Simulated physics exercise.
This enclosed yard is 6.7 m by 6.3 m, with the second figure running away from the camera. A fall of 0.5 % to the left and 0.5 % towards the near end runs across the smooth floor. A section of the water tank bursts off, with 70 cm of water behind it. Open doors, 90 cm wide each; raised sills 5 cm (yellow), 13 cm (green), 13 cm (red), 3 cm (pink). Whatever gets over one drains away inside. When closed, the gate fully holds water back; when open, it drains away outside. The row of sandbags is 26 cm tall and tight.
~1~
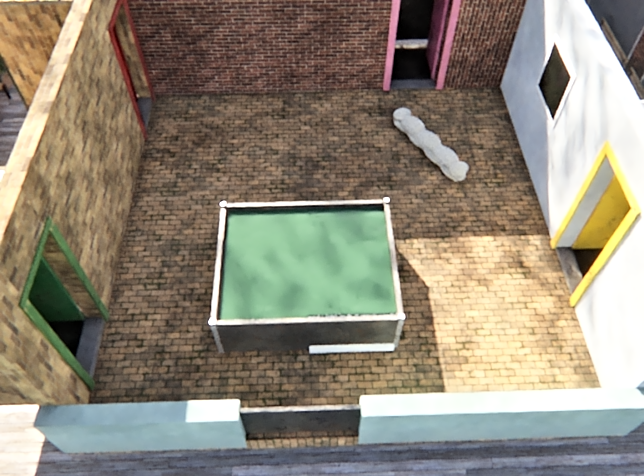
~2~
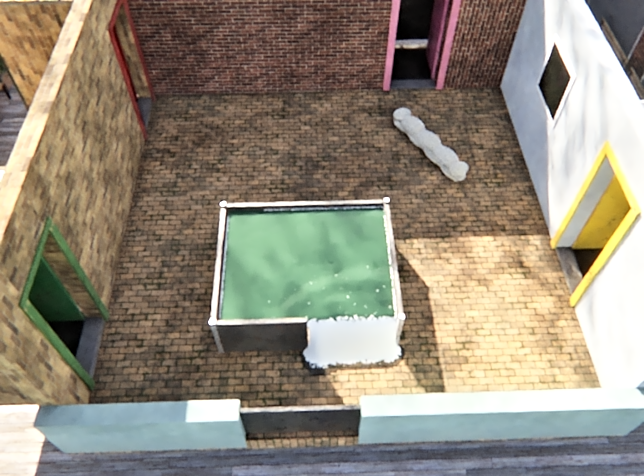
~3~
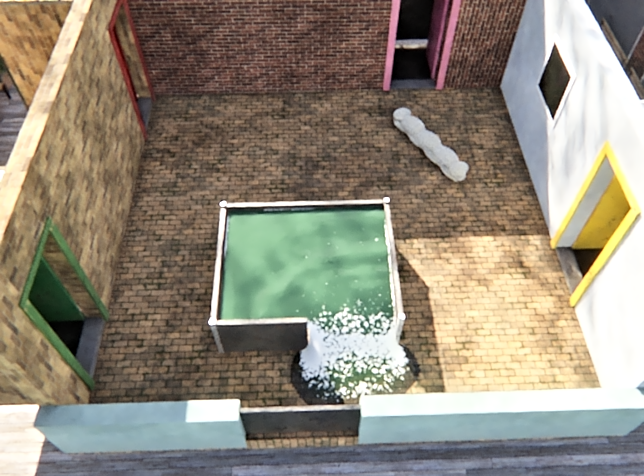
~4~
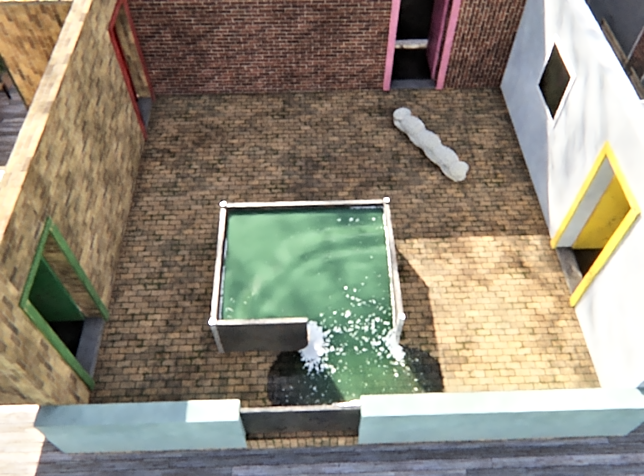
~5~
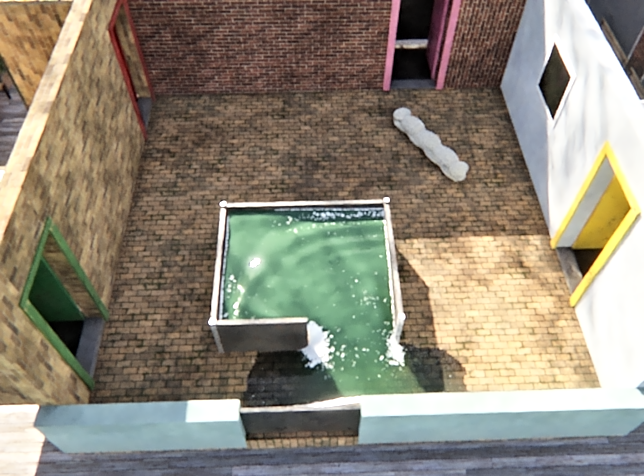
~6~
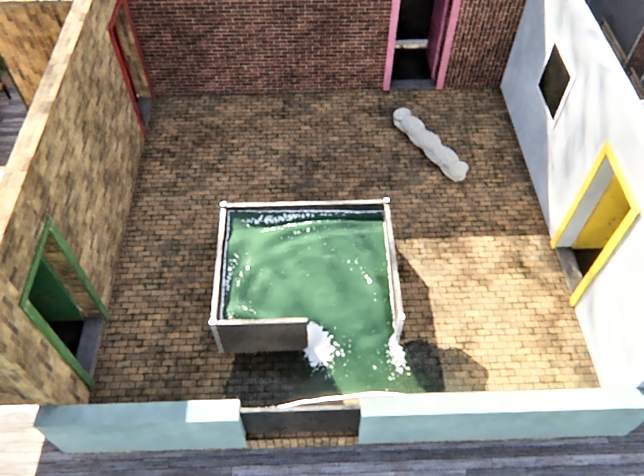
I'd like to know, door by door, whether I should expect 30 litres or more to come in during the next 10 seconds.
Here is what to expect: At the yellow door, that much or more; at the green door, that much or more; at the red door, not that much; at the pink door, that much or more.
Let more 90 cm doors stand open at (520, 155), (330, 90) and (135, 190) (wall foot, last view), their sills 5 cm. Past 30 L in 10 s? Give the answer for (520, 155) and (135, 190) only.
Per doorway, in order: Insufficient / insufficient.
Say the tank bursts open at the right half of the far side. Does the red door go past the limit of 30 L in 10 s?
Measured against that limit, the red door goes beyond it.
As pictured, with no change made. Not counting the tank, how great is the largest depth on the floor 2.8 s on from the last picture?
I'd say near 30 centimetres.
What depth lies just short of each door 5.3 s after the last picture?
In cm: Yellow 9, green 15, red 6, pink 8.
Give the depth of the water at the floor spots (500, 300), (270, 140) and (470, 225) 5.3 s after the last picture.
Spot by spot: Some 8, 2, then 4 cm.
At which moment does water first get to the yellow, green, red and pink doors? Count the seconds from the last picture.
Yellow: 1.1 s; green: 0.9 s; red: 3.4 s; pink: 3.6 s.
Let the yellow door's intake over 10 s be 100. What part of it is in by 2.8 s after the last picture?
Around 40 percent.
Then, 0.7 s after the last picture water covers 20 % of the floor and is deepest (56 cm) near (369, 403); yellow door not reached, green door not reached, red door not reached, pink door not reached.
Then, 1.5 s after the last picture water covers 30 % of the floor and is deepest (43 cm) near (355, 403); yellow door 12 cm at the sill, 1 L in, green door 25 cm at the sill, 8 L in, red door not reached, pink door not reached.
Then, 2.8 s after the last picture water covers 45 % of the floor and is deepest (30 cm) near (356, 417); yellow door 12 cm at the sill, 35 L in, green door 23 cm at the sill, 87 L in, red door not reached, pink door not reached.
Then, 5.3 s after the last picture water covers 90 % of the floor and is deepest (19 cm) near (342, 418); yellow door 9 cm at the sill, 71 L in, green door 15 cm at the sill, 135 L in, red door 6 cm at the sill, 0 L in, pink door 8 cm at the sill, 27 L in.
Then, 9.3 s after the last picture water covers 95 % of the floor and is deepest (13 cm) near (152, 157); yellow door 5 cm at the sill, 83 L in, green door 8 cm at the sill, 138 L in, red door 13 cm at the sill, 0 L in, pink door 7 cm at the sill, 74 L in.
